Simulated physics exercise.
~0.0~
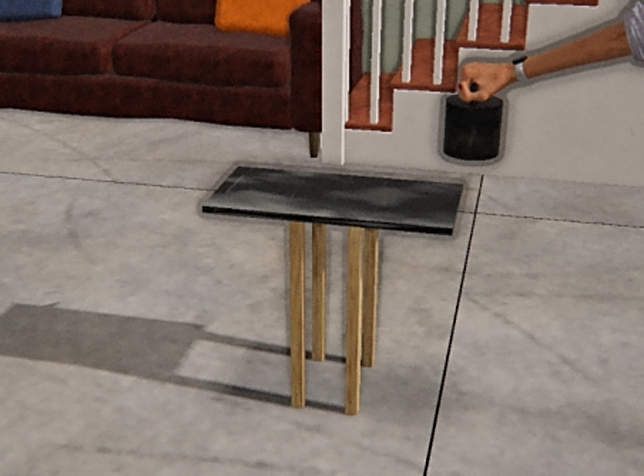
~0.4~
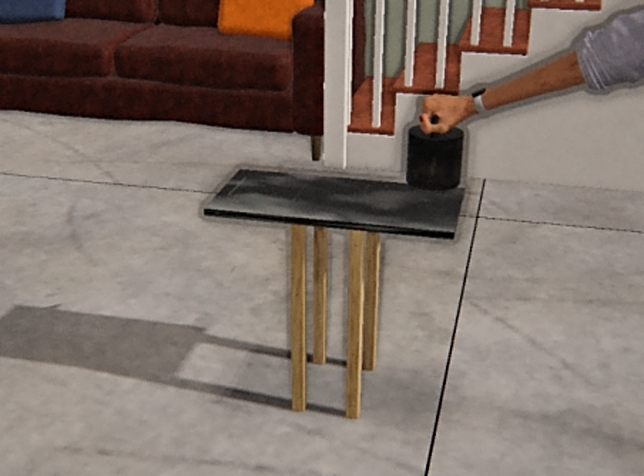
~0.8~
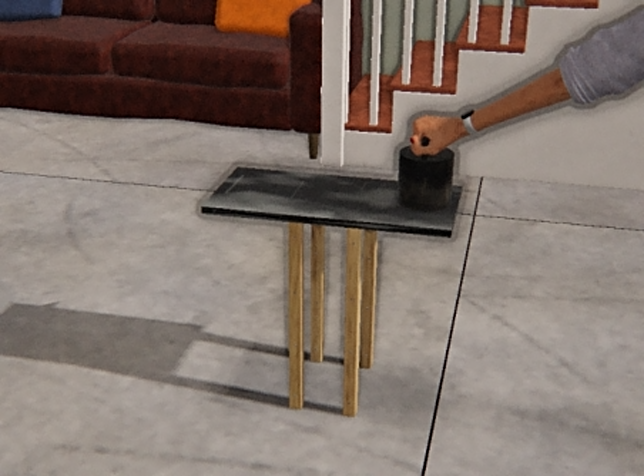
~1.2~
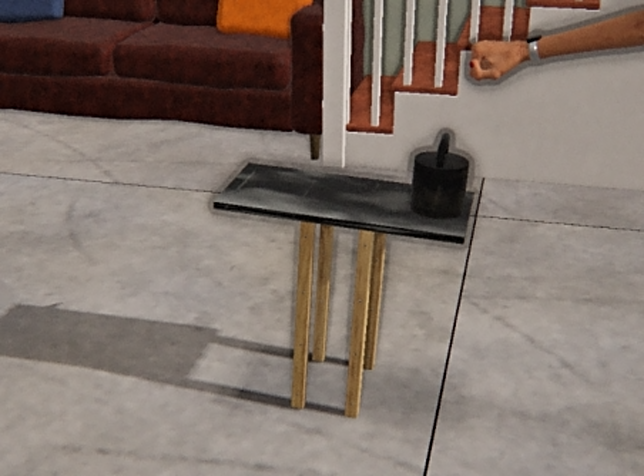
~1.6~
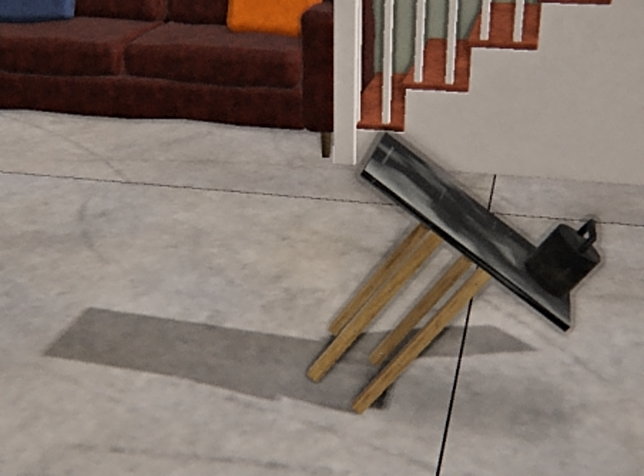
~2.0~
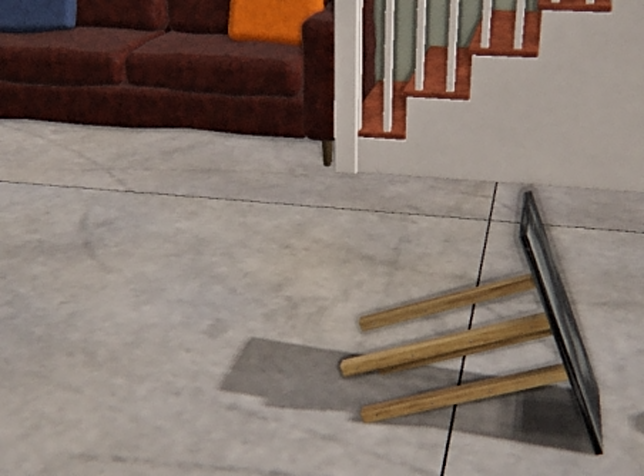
To begin with, a hand holds a dark cylinder by its top, just beyond the right end of a small black-topped table with wooden legs, near a dark red sofa and a staircase. The hand moves left and lowers the cylinder onto the right end of the tabletop. It then lets go and draws back to the right, leaving the cylinder near the edge. The table begins to lean right, and the cylinder tilts along with it. Finally, the table goes over, its top standing steeply near the floor and its legs pointing left, with the cylinder no longer in sight.
